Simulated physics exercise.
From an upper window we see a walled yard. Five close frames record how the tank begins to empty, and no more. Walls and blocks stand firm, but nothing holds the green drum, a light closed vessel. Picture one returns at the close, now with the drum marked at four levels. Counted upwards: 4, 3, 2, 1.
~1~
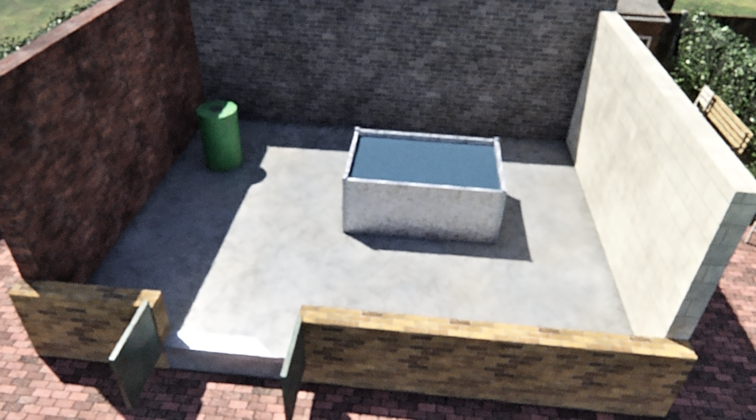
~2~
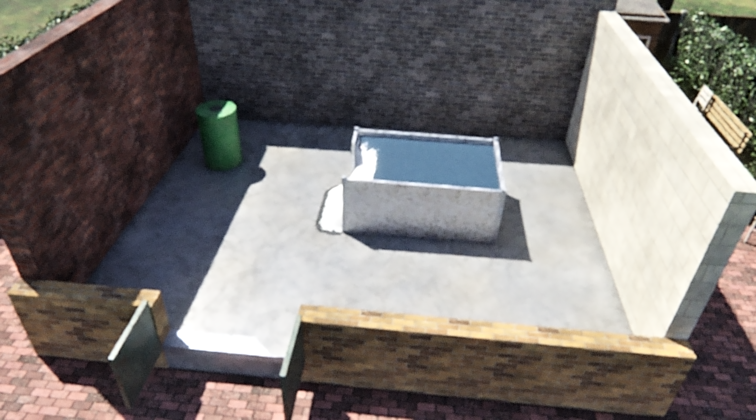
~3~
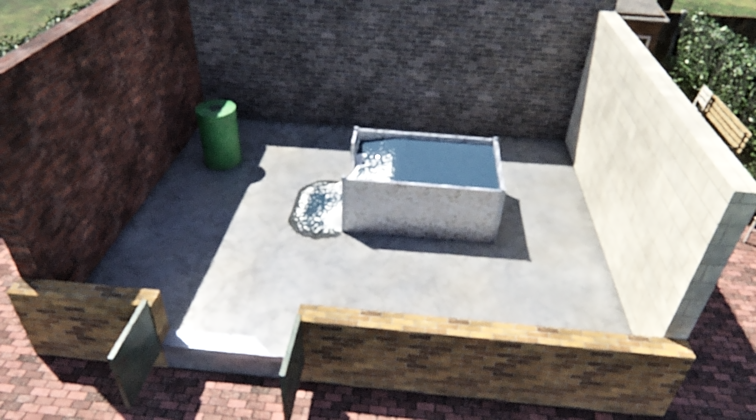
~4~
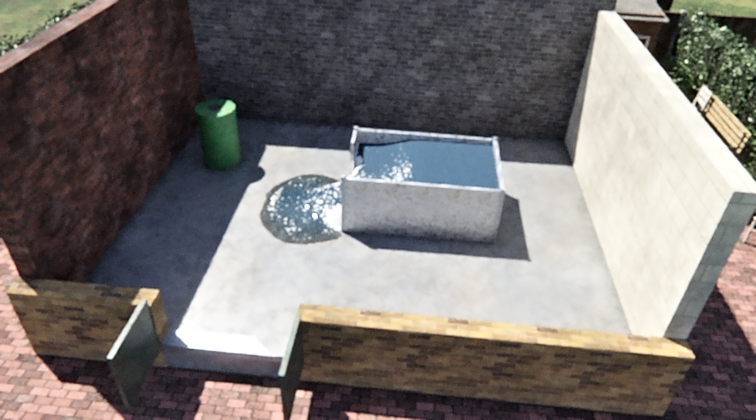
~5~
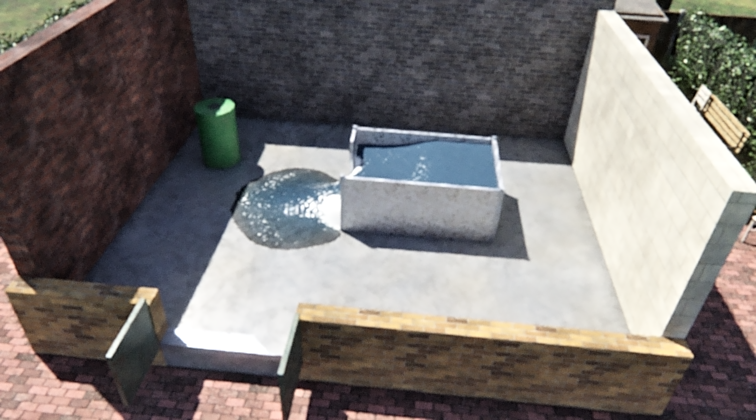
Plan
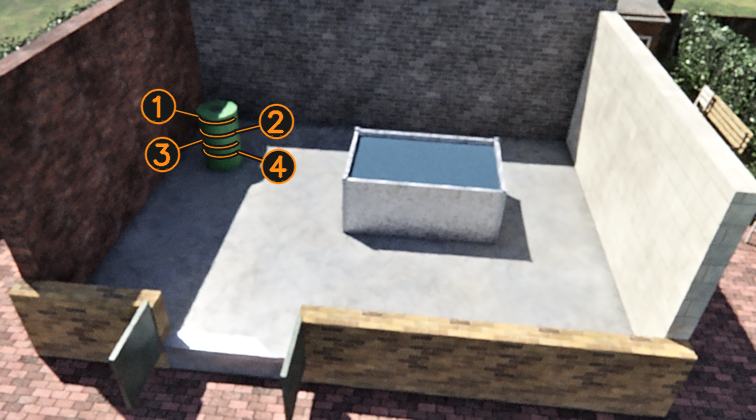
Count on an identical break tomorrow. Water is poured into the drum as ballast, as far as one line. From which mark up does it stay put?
Level 4 just does it.
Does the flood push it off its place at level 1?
No, not at all.
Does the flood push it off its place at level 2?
No, not at all.
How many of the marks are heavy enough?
All of the four.
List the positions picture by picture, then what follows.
In the first picture, lid of the green drum at (217, 109); tank full, its middle at (425, 163); open gate at (231, 301).
In the second picture, 1 % of the ground wet, in view closest to the drum at (336, 188).
In the third picture, 3 % of the ground wet, in view closest to the drum at (304, 193).
In the fourth picture, 5 % of the ground wet, in view closest to the drum at (284, 186).
In the fifth picture, lid of the green drum at (215, 106); 8 % of the ground wet, in view closest to the drum at (270, 175).
On the marked copy, 1 at (211, 123); 2 at (213, 136); 3 at (215, 147); 4 at (217, 157); from the bottom up 4, 3, 2, 1.
With 1, it does not move.
With 2, it does not move.
With 3, it does not move.
With 4, it does not move.
